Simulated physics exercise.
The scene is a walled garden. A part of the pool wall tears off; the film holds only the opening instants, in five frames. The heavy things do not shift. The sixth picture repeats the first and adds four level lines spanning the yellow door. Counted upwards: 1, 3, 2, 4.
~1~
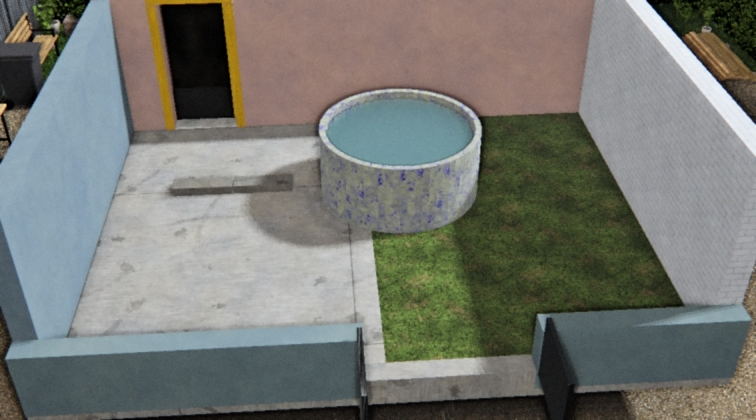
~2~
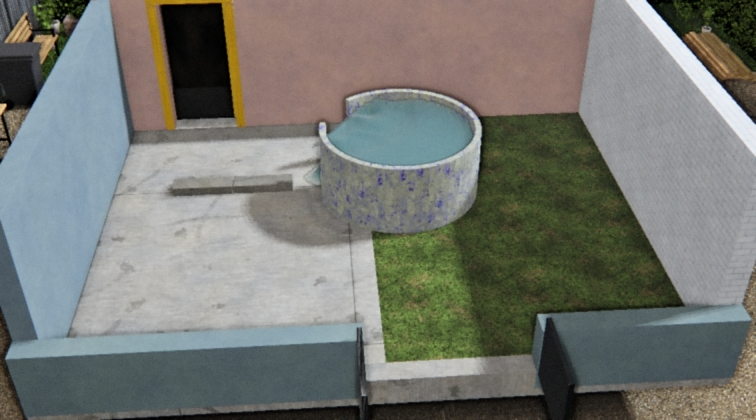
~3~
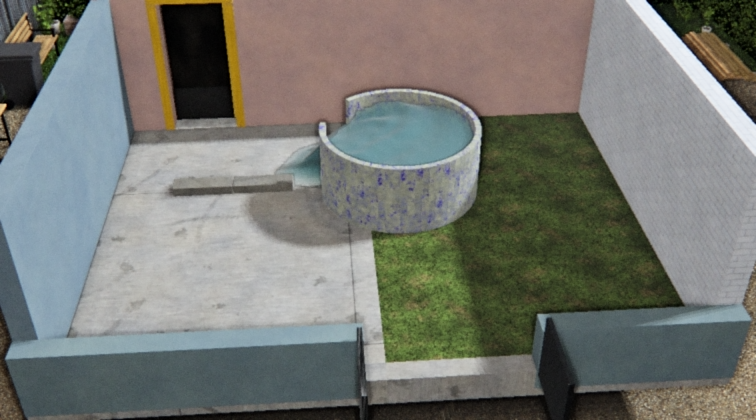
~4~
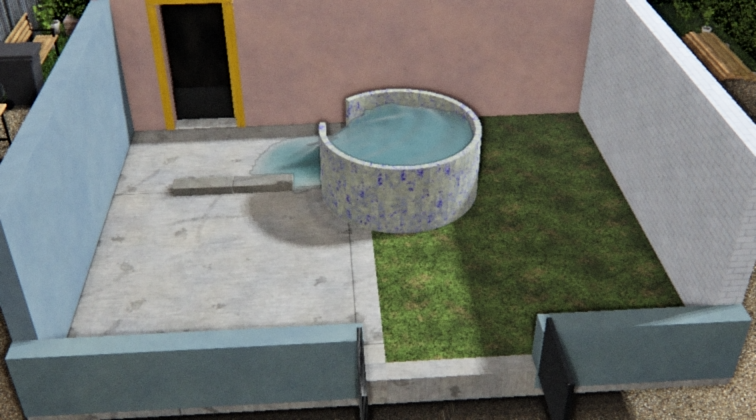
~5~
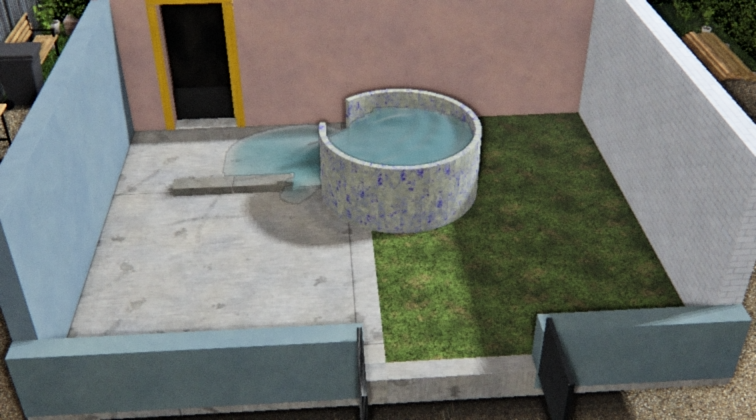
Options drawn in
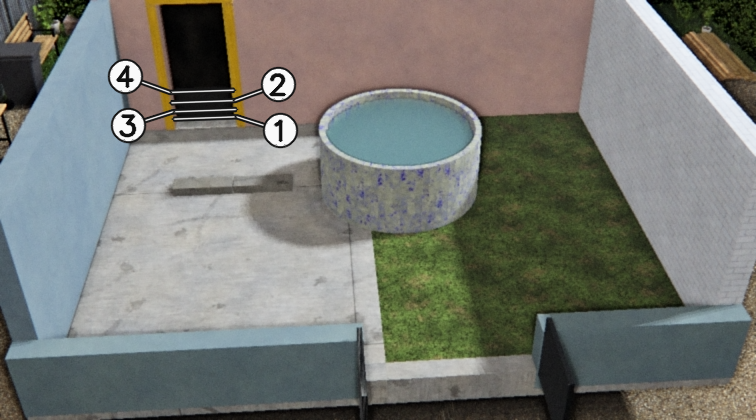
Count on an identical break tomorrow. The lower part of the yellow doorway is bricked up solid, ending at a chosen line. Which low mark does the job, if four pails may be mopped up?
Take 3.
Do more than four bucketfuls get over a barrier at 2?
No.
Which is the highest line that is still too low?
Here it is line 1.
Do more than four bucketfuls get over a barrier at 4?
No, that is safe.
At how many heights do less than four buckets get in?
Three of the four.
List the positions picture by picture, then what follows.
Water in the pool at rest, its middle at (400, 132); foot of the yellow doorway at (206, 128); open gate at (451, 315).
Water covers 1 % of the ground and shows as far out as (310, 179).
Water covers 2 % of the ground and shows as far out as (292, 160).
Water covers 4 % of the ground and shows as far out as (271, 150).
Water covers 8 % of the ground and shows as far out as (237, 145).
On the marked copy, 1 at (205, 117); 2 at (203, 101); 3 at (204, 110); 4 at (201, 91); from the bottom up 1, 3, 2, 4.
Choosing 1, about 9 bucketfuls get in.
Choosing 2, nothing gets over.
Choosing 3, a bucket or two gets in.
Choosing 4, nothing gets over.
